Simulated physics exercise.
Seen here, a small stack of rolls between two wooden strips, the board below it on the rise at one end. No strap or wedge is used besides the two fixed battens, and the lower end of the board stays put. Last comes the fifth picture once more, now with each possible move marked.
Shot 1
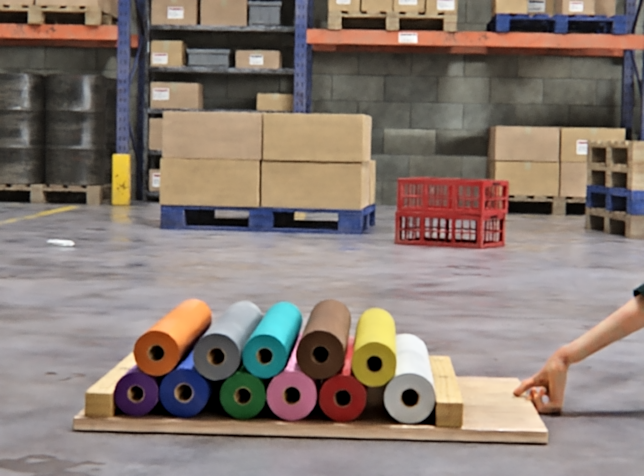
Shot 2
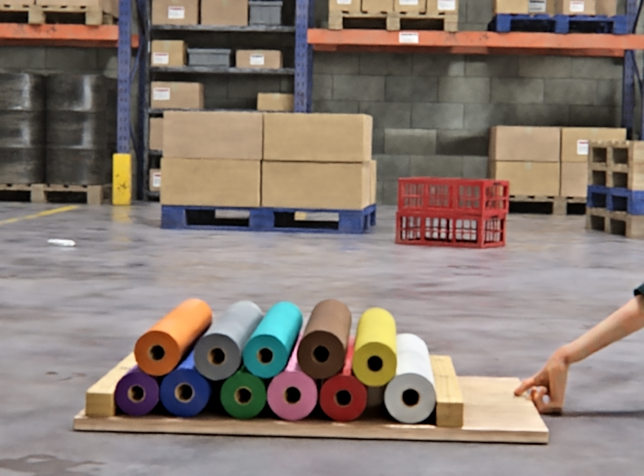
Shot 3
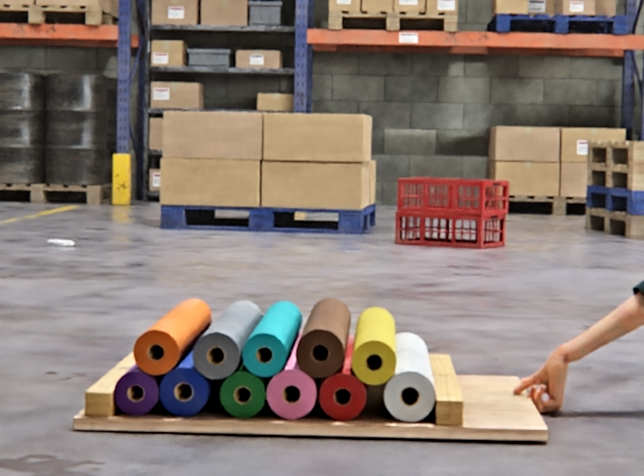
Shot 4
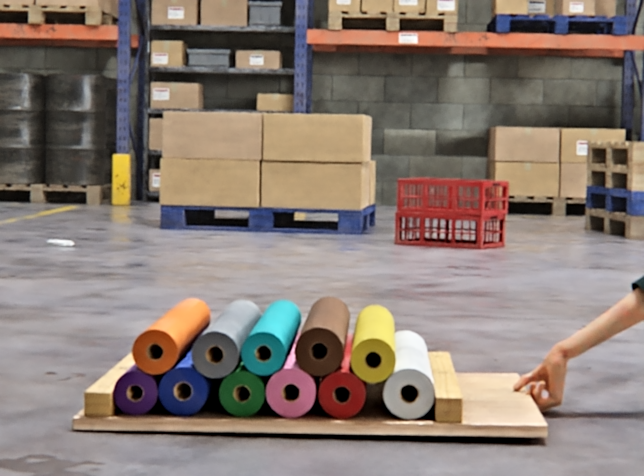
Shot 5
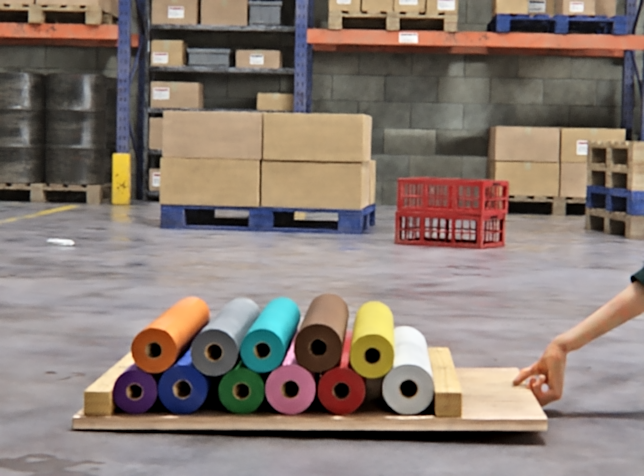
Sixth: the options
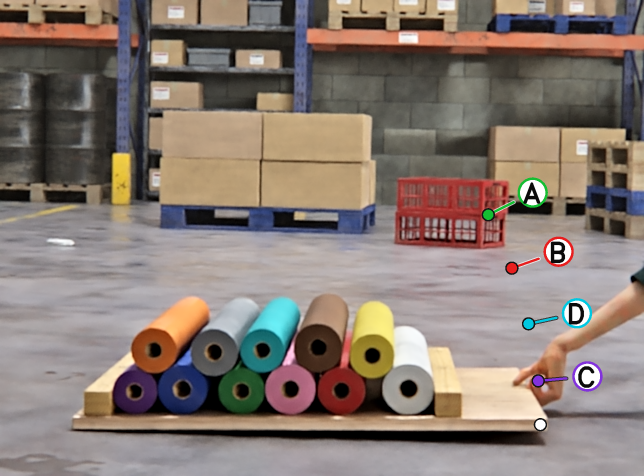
Wooden board carrying two layers of colourful rolls rising slightly at its right end as a hand lifts the edge.
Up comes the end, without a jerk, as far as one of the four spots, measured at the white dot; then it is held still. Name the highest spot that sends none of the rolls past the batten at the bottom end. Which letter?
The last mark within the limit is B.
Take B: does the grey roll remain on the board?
Yes.
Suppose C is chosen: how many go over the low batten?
At C the number is none.
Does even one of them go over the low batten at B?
At B: No.
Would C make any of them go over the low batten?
At C: No.
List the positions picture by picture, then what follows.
In the first picture, green roll (243, 396); pink roll (292, 396); red roll (343, 398).
In the second picture, red roll (343, 398); white roll (410, 398).
In the third picture, board (317, 389); red roll (342, 396); white roll (410, 396).
In the fourth picture, board (316, 388); blue roll (183, 391).
In the fifth picture, board (316, 384); blue roll (183, 389).
On the marked copy, A at (488, 215); B at (512, 268); C at (538, 381); D at (529, 324); the white dot at (541, 425).
Taking B. A third of the way, board at 15°.
Two thirds of the way, board at 21°.
When it is over, board at 21°, none over the low batten.
As for the rest, A five over the low batten; C none over the low batten; D none over the low batten.
